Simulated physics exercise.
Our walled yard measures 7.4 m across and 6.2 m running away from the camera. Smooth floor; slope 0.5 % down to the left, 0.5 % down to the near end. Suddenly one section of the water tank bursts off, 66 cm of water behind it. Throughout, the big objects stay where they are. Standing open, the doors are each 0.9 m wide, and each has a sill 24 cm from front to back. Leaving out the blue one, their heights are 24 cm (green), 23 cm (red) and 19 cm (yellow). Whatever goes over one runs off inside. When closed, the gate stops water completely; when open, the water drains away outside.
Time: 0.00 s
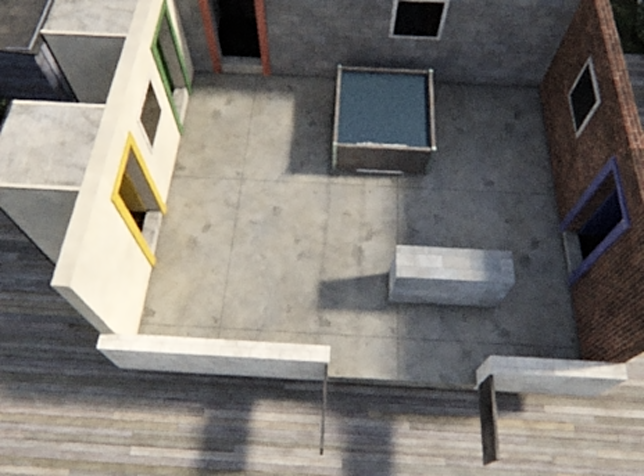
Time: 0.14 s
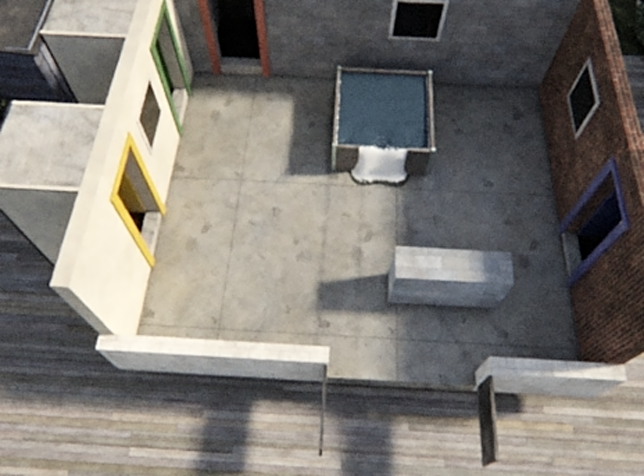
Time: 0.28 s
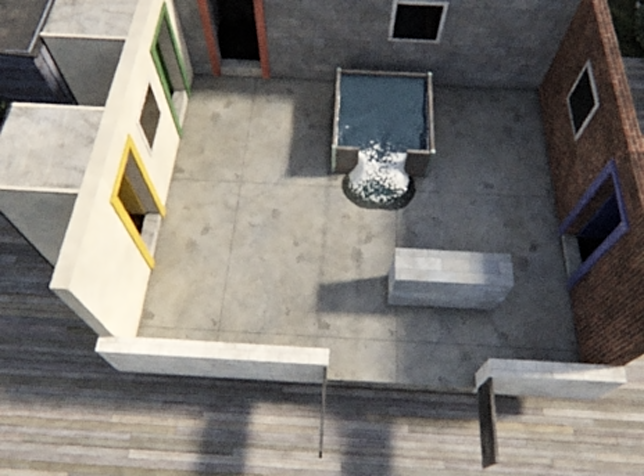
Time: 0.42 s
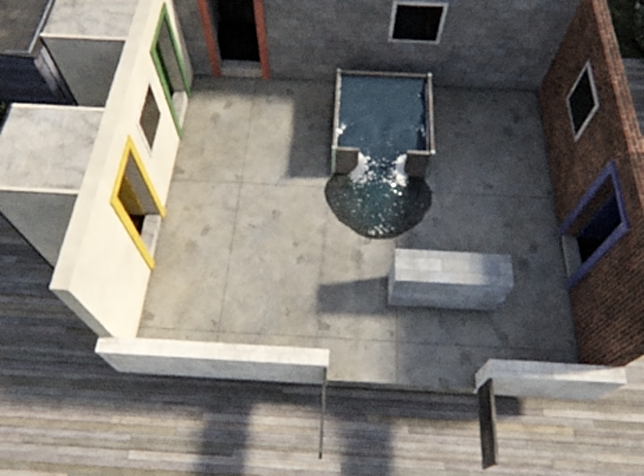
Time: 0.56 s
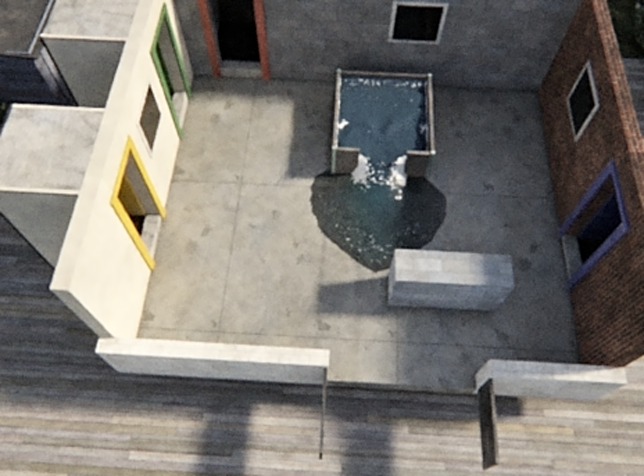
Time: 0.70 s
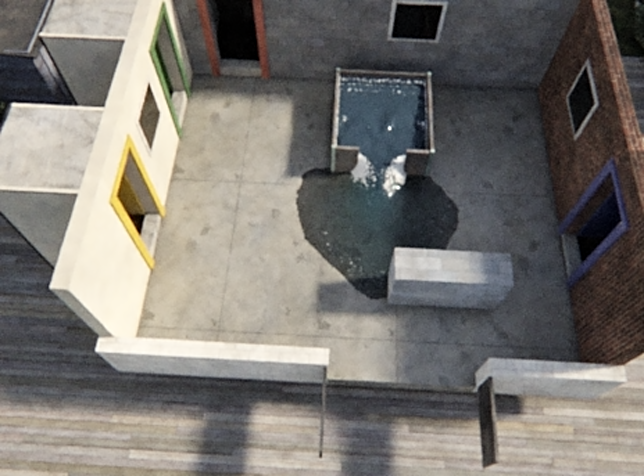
The footage shows a walled yard with coloured doorways, where a section of a water tank's near side bursts open and water pours out, spreading across the floor in a widening dark pool that reaches a pale block.
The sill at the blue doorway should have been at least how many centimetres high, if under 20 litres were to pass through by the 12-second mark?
At least some 12 cm.
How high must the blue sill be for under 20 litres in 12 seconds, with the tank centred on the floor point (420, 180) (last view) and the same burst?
Close to 19 cm would do it.
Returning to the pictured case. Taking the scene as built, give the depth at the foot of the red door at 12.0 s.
Lab note: Depth approx. 5.0 cm.
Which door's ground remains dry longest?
The red one comes last.
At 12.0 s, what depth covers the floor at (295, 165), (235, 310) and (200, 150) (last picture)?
Around 2 cm, 4 cm and 3 cm.
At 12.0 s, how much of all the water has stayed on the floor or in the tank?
Close to 76 in a hundred.
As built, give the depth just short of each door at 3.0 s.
Centimetres: Green = 0, red = 0, yellow = 0, blue = 16.
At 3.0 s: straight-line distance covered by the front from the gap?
Reach: Approx. 5.6 m.
After 1.4 s water covers 25 % of the floor, deepest (31 cm) near (375, 182); it has not reached the blue door.
After 3.0 s water covers 40 % of the floor, deepest (26 cm) near (133, 353); 16 cm at the blue door, 19 litres in over its 10 cm sill.
After 12.0 s water covers 95 % of the floor, deepest (8 cm) near (133, 353); 3 cm at the blue door, 38 litres in over its 10 cm sill.
At the blue door as built, the water arrived by 2.0 s and peaked near 16 cm at 3.0 s.
With a sill of 11 cm, 29 litres would have come in within the 12 s; with 15 cm, 7 litres. So under 20 litres takes about 12 cm.
